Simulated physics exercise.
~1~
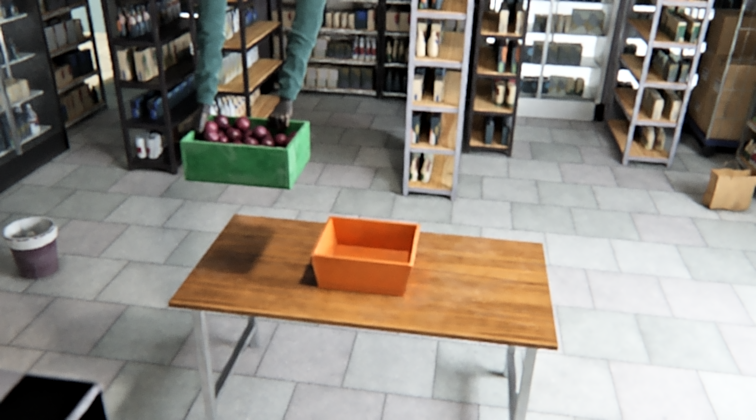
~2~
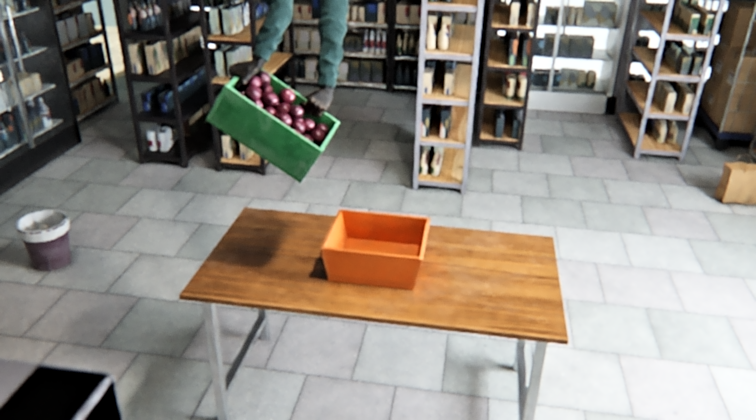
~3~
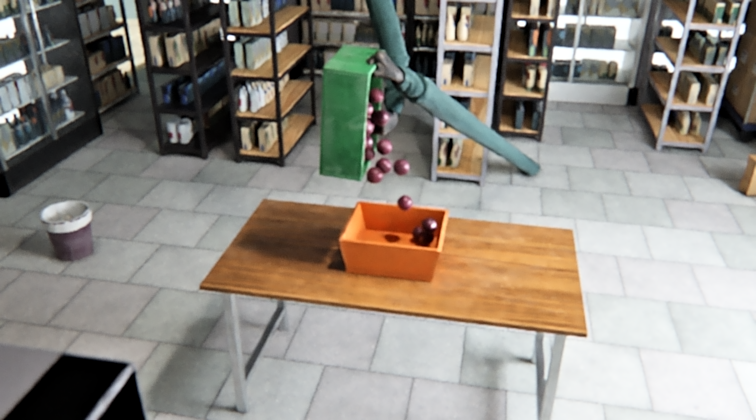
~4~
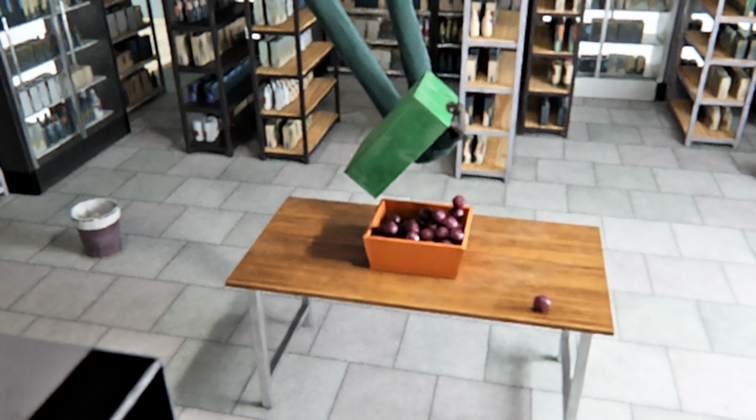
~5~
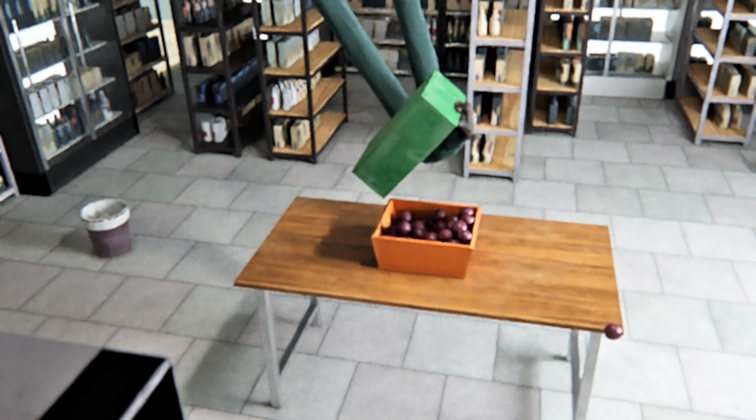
In a shop, green arms tip dark red onions into an orange tray, and one strays.
